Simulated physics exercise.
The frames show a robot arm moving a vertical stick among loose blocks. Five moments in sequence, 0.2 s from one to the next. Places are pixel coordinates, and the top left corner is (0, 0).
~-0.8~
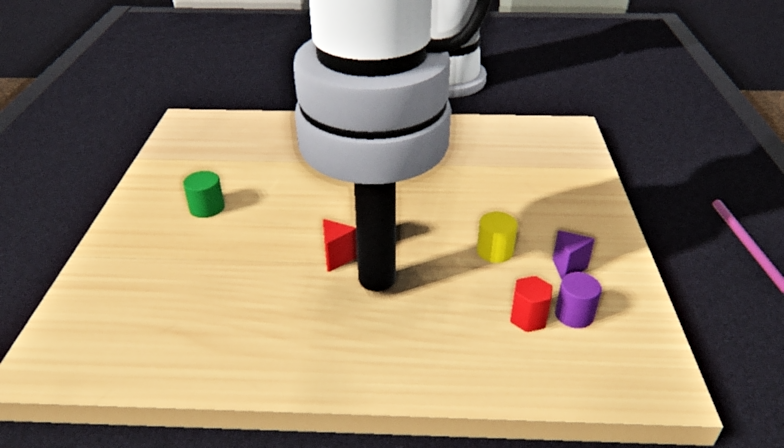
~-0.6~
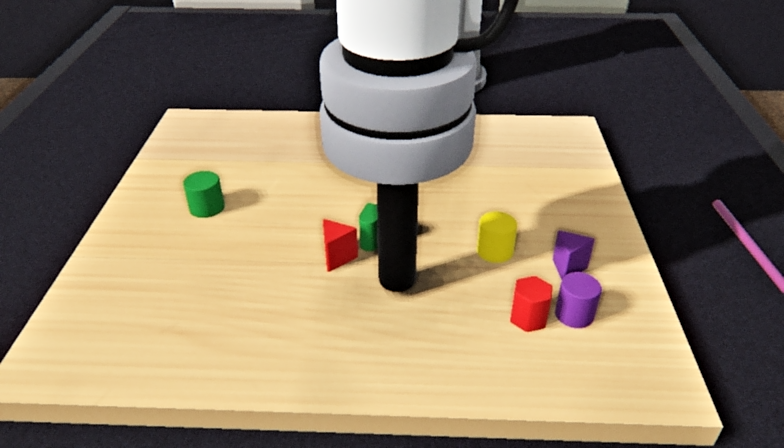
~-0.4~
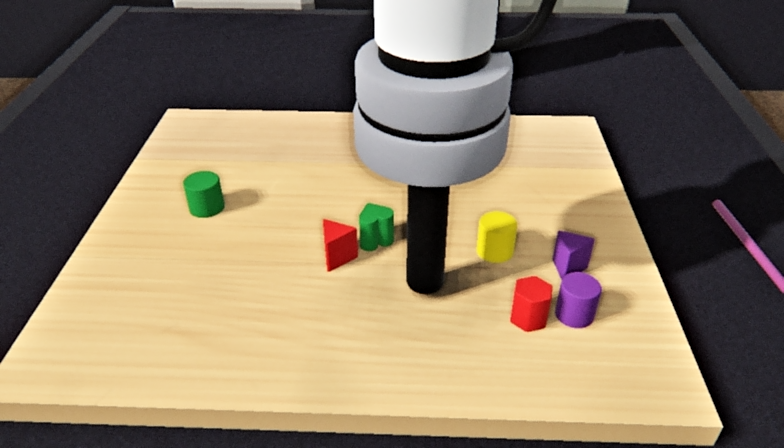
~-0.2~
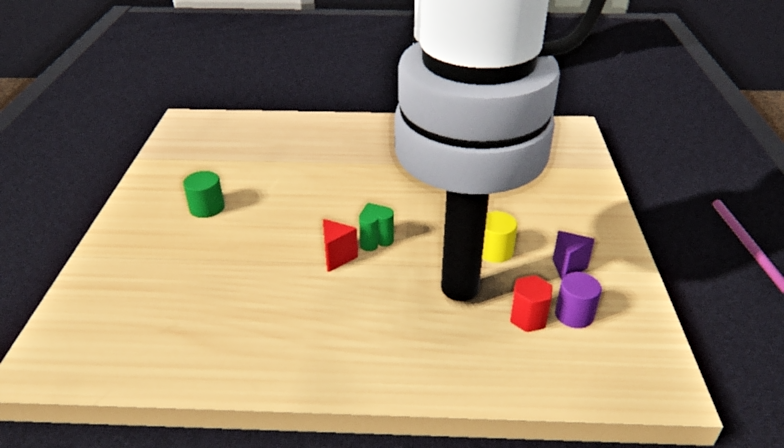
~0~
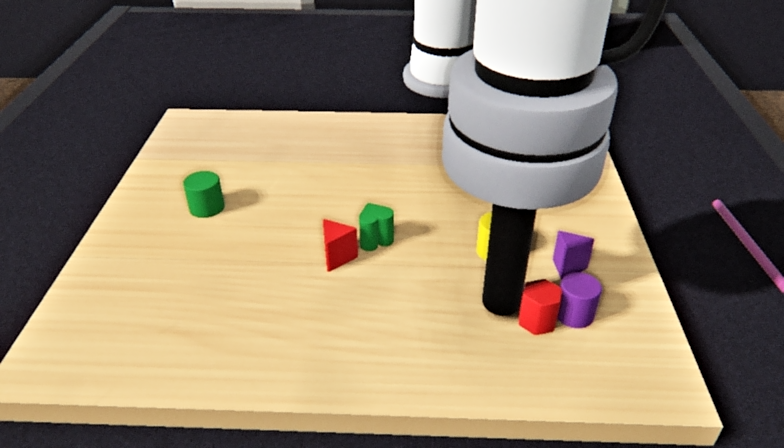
A robot arm moved its black stick steadily to the right across a wooden board, past a green heart-shaped block and a yellow one, then nudged the red six-sided block slightly toward the purple round one.
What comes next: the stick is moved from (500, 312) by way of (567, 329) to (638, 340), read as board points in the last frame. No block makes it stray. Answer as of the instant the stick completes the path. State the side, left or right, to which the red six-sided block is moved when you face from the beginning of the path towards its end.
Shifted right.
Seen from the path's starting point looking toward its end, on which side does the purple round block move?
The purple round block is shifted sideways to the left, facing along the path from start to end.
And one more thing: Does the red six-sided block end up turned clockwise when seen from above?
In short: Yes.
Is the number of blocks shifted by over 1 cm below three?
That would be a yes.
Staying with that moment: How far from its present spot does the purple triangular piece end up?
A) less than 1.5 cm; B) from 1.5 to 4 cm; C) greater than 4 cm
Answer: A.
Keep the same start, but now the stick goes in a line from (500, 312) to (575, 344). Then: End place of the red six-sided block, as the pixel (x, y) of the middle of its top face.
It comes to (625, 321).
What follows on the original path. One third of the way, stick at (546, 316); red six-sided block at (590, 307), turned 15° clockwise; purple round block at (608, 285).
Two thirds of the way, stick at (593, 327); red six-sided block at (637, 323), turned 35° clockwise; purple round block at (619, 283).
At the end, stick at (641, 333); red six-sided block at (673, 339), turned 65° clockwise; purple triangular piece in place; purple round block at (628, 280).
